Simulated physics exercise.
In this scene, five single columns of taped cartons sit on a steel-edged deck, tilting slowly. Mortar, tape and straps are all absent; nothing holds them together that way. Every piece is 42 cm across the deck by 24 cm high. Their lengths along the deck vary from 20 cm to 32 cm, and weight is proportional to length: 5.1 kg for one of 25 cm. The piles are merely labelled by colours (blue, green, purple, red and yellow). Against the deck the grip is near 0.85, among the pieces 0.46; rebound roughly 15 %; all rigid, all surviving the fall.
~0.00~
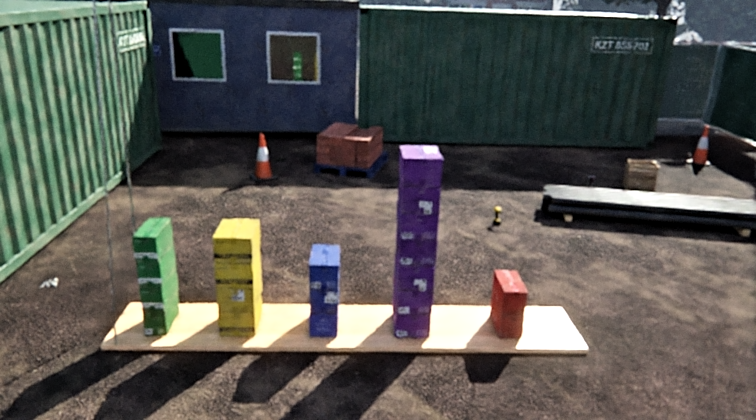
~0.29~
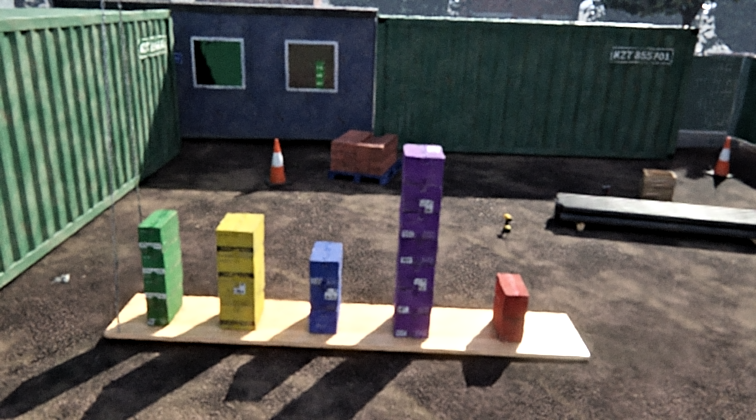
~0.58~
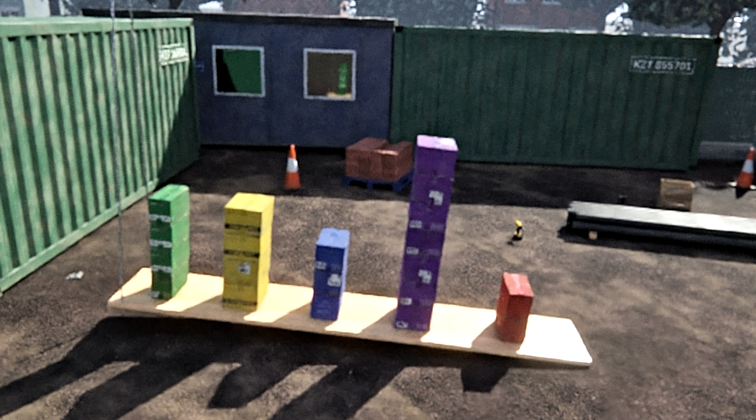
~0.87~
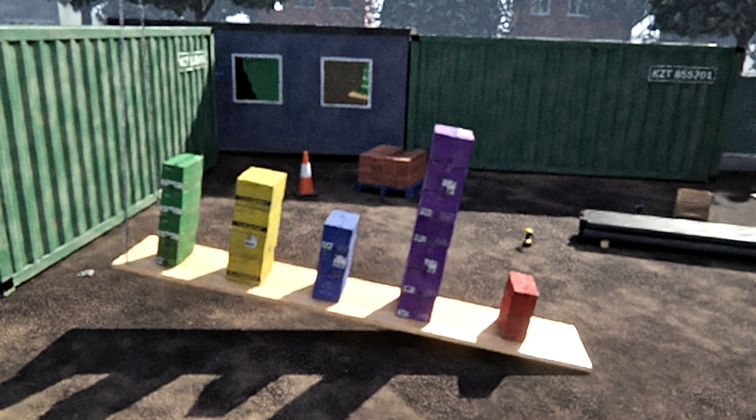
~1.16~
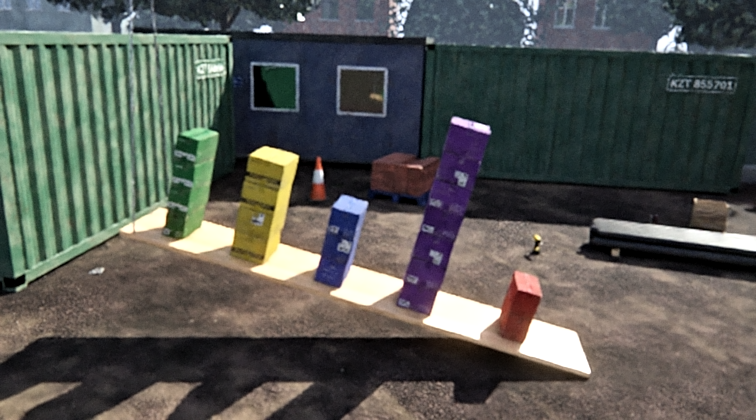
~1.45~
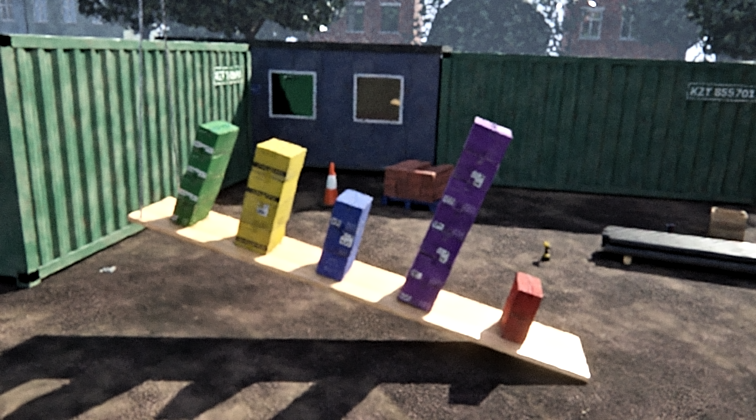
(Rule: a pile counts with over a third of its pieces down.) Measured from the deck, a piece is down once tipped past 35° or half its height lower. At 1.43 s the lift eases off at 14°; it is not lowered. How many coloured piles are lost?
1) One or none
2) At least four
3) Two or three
Option 2: At least four.
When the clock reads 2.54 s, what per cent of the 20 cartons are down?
95 per cent.
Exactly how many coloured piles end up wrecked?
5 of them.
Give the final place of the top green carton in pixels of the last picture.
Around (341, 260).
Around 1.96 s, slope 14°; 9 of the 20 cartons down; top purple carton tipped 40°, 25 cm lower; top green carton tipped 30°, 10 cm lower.
Around 2.54 s, slope 14°; 19 of the 20 cartons down; top purple carton upside down; top red carton on its side.
Finally (4.9 s), slope 14°; 19 of the 20 cartons down; top purple carton upside down; top red carton on its side. Wrecked, blue, green, purple, red and yellow. Seen by the last camera, middles, top red carton near (590, 345).
